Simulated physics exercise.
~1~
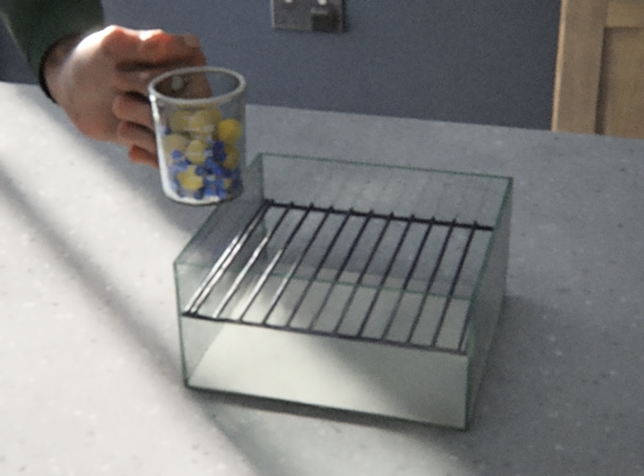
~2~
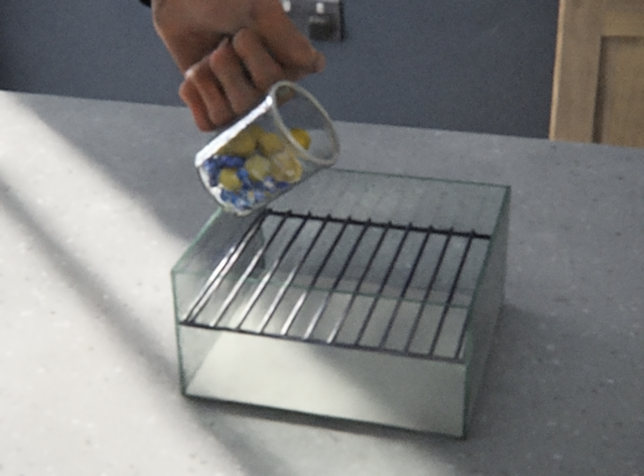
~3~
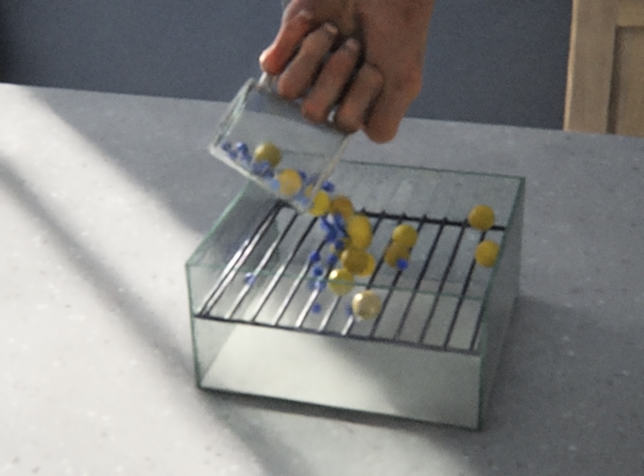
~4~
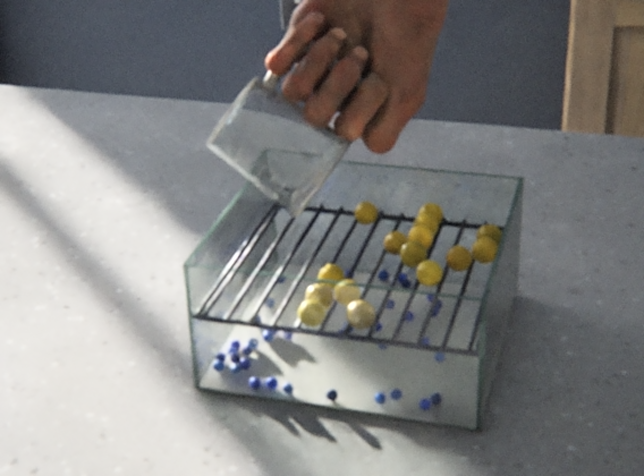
A hand tips a cup over a rack, catching yellow balls while blue beads fall through.
